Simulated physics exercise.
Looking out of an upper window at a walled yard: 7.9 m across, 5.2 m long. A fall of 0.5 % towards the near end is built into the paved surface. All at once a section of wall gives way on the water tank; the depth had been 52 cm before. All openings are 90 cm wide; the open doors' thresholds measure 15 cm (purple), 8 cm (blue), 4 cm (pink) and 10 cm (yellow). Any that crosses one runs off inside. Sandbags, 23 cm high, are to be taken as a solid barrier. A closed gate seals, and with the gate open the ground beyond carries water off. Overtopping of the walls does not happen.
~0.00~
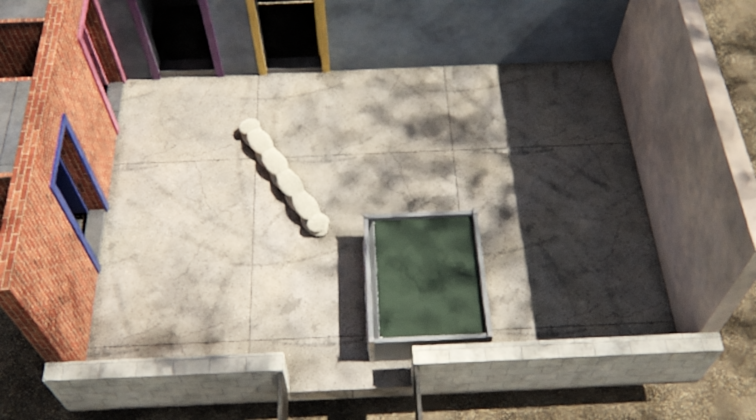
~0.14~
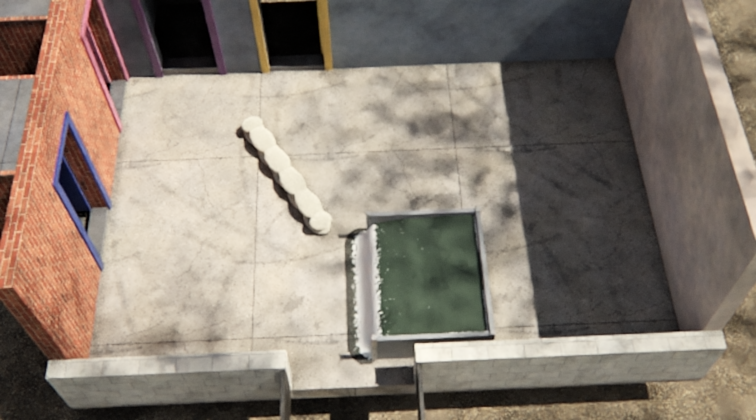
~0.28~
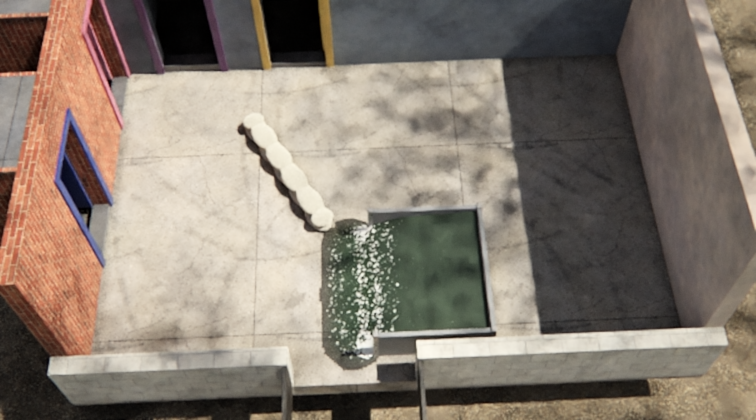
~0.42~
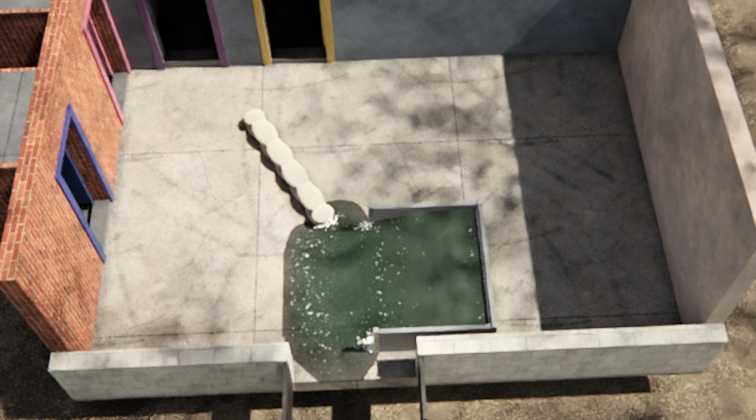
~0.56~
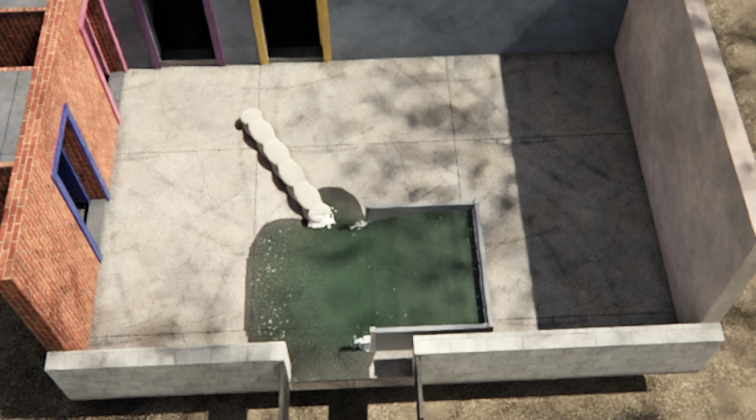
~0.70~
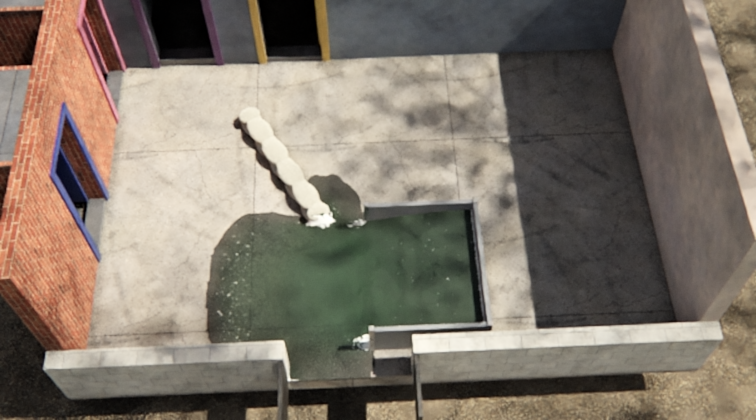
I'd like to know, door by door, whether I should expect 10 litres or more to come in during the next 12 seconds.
In the end purple door: Beneath the limit; blue door: Above the limit; pink door: Above the limit; yellow door: Beneath the limit.
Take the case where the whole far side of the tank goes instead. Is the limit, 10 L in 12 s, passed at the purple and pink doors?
With respect to that limit, purple ends up inside it, pink ends up outside it.
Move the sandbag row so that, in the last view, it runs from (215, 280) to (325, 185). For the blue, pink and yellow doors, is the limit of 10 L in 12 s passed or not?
Then the blue door is short of it, the pink door over the mark, the yellow door short of it.
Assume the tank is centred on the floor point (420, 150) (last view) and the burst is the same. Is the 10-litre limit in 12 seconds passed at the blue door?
Lab note: Blue door limit not exceeded.
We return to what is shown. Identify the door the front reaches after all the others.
It's the purple door.
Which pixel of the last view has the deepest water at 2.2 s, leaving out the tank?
Position: About (98, 372).
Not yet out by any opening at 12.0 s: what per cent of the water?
Close to 76 in a hundred remains.
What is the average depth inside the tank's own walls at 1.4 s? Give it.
The average depth is around 21 cm.
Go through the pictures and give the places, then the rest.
In the first picture, the water tank at (425, 276) is whole and still, 52 cm deep.
In the second picture, the front is at (357, 235), 1.0 m from the gap at (374, 289); 0.5 m2 of floor is under water; 52 cm left at the back of the water tank.
In the third picture, the front is at (341, 226), 1.2 m from the gap at (375, 287); 1.2 m2 of floor is under water; 52 cm left at the back of the water tank.
In the fourth picture, the front is at (333, 208), 1.4 m from the gap at (376, 283); 2.5 m2 of floor is under water; 46 cm left at the back of the water tank.
In the fifth picture, water pours out at (373, 282) and has run 1.8 m, to (263, 235); typically 7 cm deep outside, 44 cm at the water tank's back.
In the sixth picture, the front is at (215, 329), 2.2 m from the gap at (371, 281); 4.8 m2 of floor is under water; 43 cm left at the back of the water tank.
After 1.4 s water covers 25 % of the floor and is deepest (19 cm) near (95, 298); purple door not reached, blue door not reached, pink door not reached, yellow door not reached.
After 2.2 s water covers 30 % of the floor and is deepest (34 cm) near (98, 372); purple door not reached, blue door 18 cm at the sill, 18 L in, pink door not reached, yellow door not reached.
After 3.5 s water covers 35 % of the floor and is deepest (19 cm) near (181, 368); purple door not reached, blue door 14 cm at the sill, 59 L in, pink door 4 cm at the sill, 0 L in, yellow door 2 cm at the sill, 0 L in.
After 7.0 s water covers 50 % of the floor and is deepest (10 cm) near (175, 127); purple door 9 cm at the sill, 0 L in, blue door 5 cm at the sill, 71 L in, pink door 8 cm at the sill, 29 L in, yellow door 5 cm at the sill, 0 L in.
After 12.0 s water covers 80 % of the floor and is deepest (8 cm) near (85, 372); purple door 4 cm at the sill, 0 L in, blue door 4 cm at the sill, 71 L in, pink door 4 cm at the sill, 60 L in, yellow door 3 cm at the sill, 0 L in.
